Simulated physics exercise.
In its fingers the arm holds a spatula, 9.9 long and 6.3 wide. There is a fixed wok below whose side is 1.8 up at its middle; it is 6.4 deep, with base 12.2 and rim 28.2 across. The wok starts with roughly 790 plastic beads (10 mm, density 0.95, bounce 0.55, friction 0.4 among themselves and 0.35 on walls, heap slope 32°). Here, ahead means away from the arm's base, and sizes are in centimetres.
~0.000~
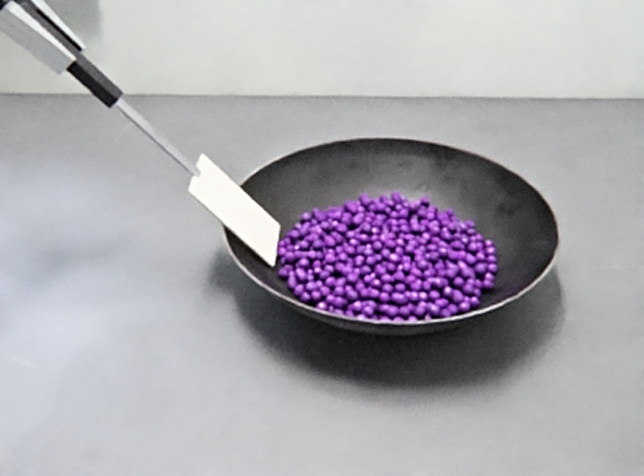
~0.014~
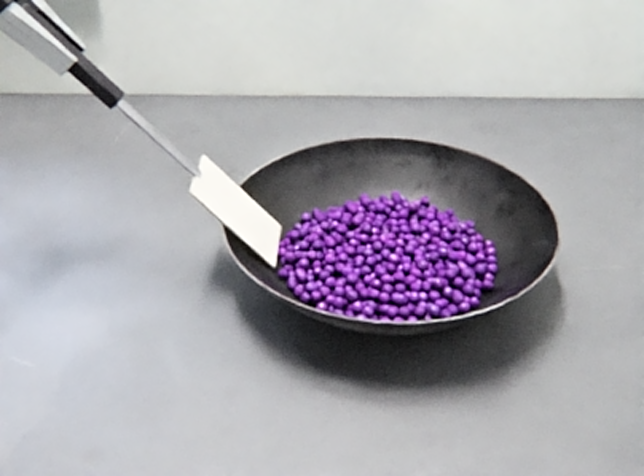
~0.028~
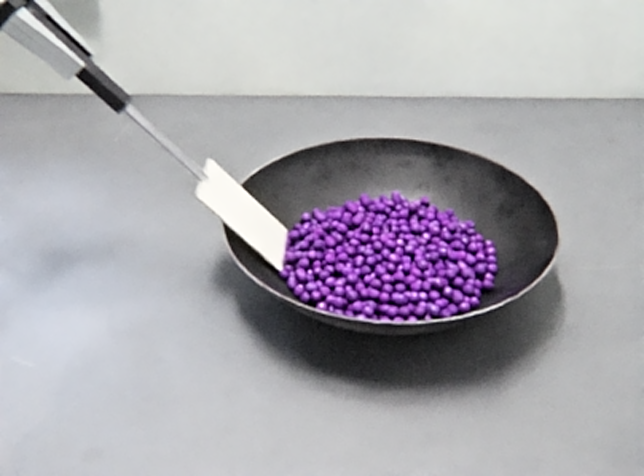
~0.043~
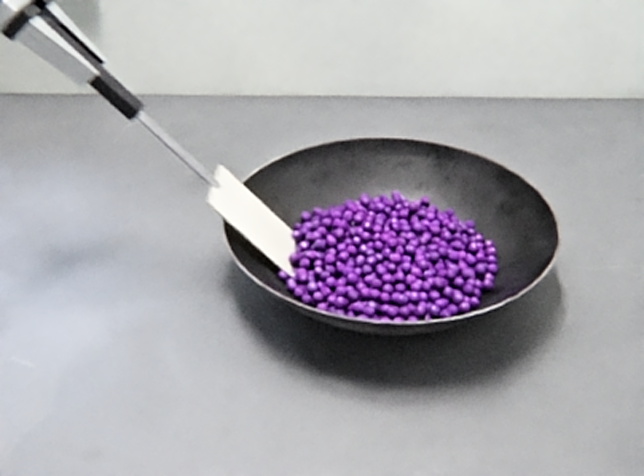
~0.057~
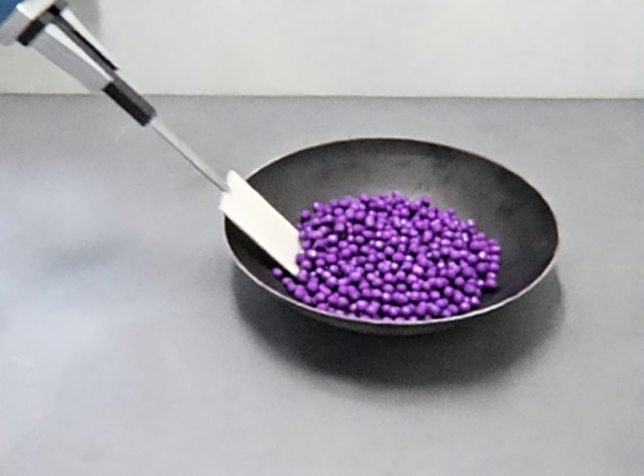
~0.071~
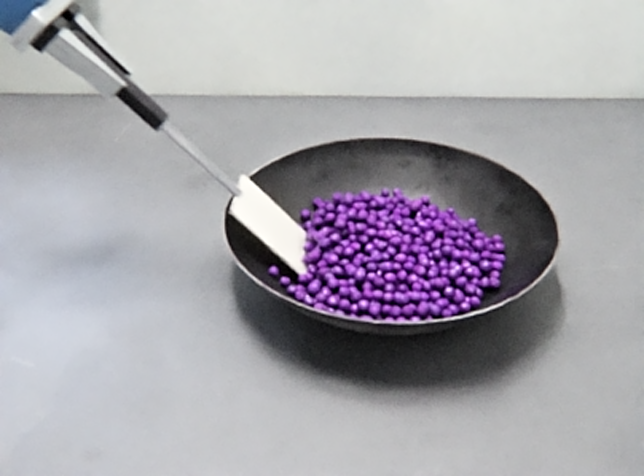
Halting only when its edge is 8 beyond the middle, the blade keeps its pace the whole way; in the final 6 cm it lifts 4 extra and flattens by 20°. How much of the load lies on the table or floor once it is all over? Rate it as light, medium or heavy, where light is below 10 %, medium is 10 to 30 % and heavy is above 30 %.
Rating: Light.
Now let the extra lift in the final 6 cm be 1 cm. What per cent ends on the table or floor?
I'd reckon around 0 per cent.
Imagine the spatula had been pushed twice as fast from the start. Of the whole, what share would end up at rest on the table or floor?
20 per cent, roughly.
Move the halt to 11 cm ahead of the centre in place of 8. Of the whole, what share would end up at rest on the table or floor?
That would be something like 20 in a hundred.
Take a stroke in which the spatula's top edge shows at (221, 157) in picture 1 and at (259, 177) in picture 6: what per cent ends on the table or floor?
Off the vessel, on the table or floor: Some 5 percent.
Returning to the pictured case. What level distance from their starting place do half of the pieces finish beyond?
Roughly 2 cm.
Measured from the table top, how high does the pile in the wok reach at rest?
Height at rest: Roughly 6.5 cm.
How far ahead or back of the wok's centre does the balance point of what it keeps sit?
I'd say close to 3.5 cm toward the front.
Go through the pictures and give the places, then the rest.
The first frame shows spatula top edge at (195, 172), sloping 49°; upper third of the load around (382, 248), from x 280 to 490, top at y 195; 792 in the wok.
The second frame shows spatula top edge at (196, 173), sloping 49°; upper third of the load around (382, 248), from x 280 to 490, top at y 195.
The third frame shows spatula top edge at (203, 177), sloping 49°; upper third of the load around (384, 248), from x 285 to 490, top at y 195.
The fourth frame shows spatula top edge at (214, 184), sloping 49°; upper third of the load around (380, 248), from x 285 to 490, top at y 195.
The fifth frame shows spatula top edge at (226, 189), sloping 49°; upper third of the load around (379, 246), from x 280 to 495, top at y 195.
The sixth frame shows spatula top edge at (237, 193), sloping 49°; upper third of the load around (381, 247), from x 275 to 500, top at y 195; 792 in the wok.
By 0.15 s, sloping 49°, highest piece 5 above the table; 792 in the wok.
By 0.23 s, sloping 42°, highest piece 6 above the table; 792 in the wok.
By 0.47 s, sloping 29°, highest piece 7 above the table; 751 in the wok, 30 on the table or floor, 11 on the blade or in flight.
By 1.52 s, sloping 29°, highest piece 6 above the table; 751 in the wok, 41 on the table or floor.
Final count, 751 in the wok, 41 on the table or floor. That is 5 % on the table or floor.
